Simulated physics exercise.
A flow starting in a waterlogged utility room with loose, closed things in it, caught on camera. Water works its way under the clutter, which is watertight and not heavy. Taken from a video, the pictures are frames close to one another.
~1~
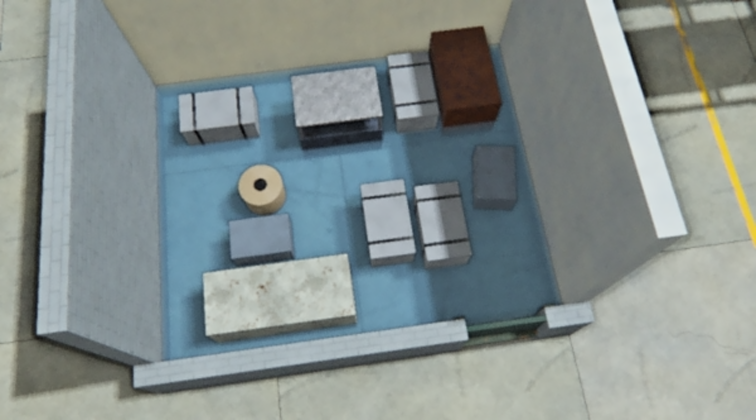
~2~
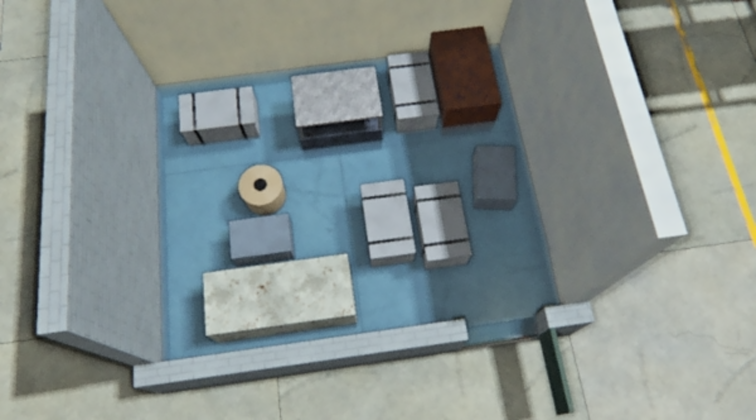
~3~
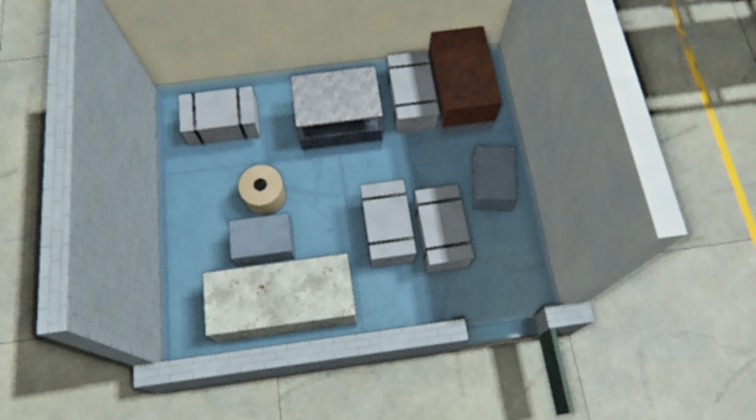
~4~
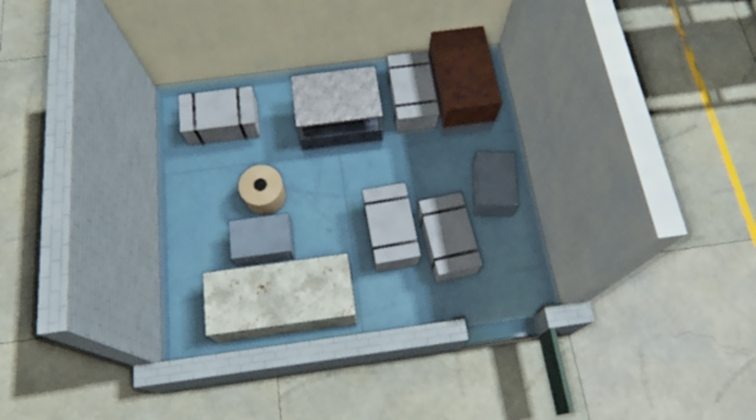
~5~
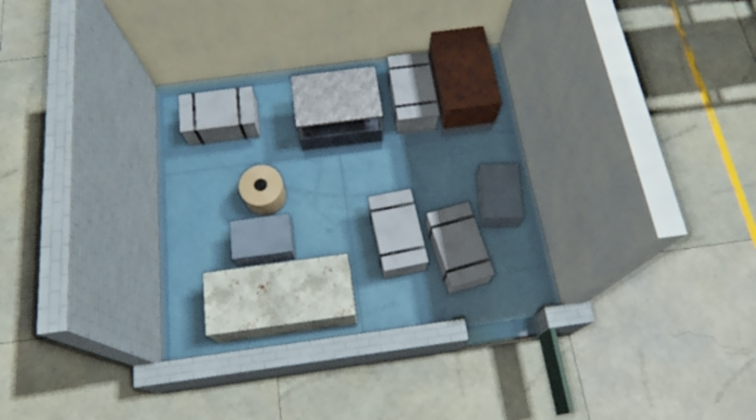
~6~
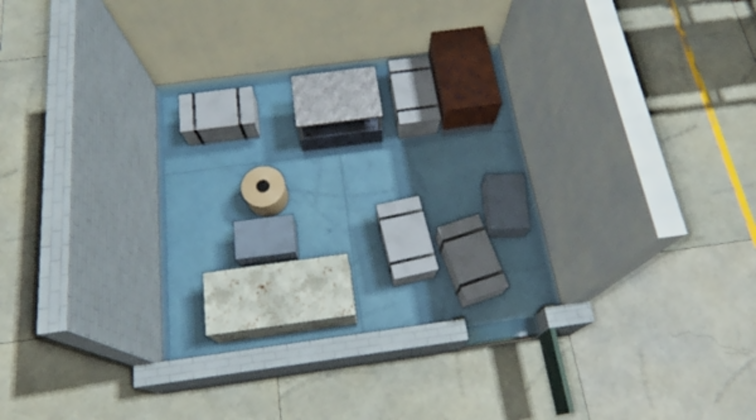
Blue-floored utility room seen from above, its doorway gate swinging open, then strapped trunks and grey boxes drifting slightly toward the doorway.
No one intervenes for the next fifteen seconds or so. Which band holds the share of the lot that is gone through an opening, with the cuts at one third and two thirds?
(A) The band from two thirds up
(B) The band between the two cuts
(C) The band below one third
C, the band below one third.
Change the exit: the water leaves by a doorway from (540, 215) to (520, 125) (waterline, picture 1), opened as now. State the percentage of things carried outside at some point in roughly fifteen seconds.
It comes to about 90 per cent.
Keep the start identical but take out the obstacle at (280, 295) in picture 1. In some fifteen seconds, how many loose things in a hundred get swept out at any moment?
Close to 60 percent, I'd say.
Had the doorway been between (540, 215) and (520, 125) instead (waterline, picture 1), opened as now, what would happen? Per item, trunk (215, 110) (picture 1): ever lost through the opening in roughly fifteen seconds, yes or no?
Verdict: No.
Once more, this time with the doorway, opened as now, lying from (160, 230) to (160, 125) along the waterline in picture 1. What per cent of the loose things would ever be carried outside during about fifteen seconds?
I reckon close to 70 per cent.
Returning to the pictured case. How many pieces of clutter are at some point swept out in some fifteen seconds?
The total here is 1.
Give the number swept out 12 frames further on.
By my count it is 1.
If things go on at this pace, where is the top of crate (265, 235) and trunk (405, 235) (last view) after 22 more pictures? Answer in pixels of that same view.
Estimated: (433, 251); (486, 285).
A moment on, 0 of 7 are out; 7 afloat.
Next, 1 of 7 are out; 6 afloat.
Later, 1 of 7 are out; 6 afloat.
In the end, 1 of 7 are out; 6 afloat.
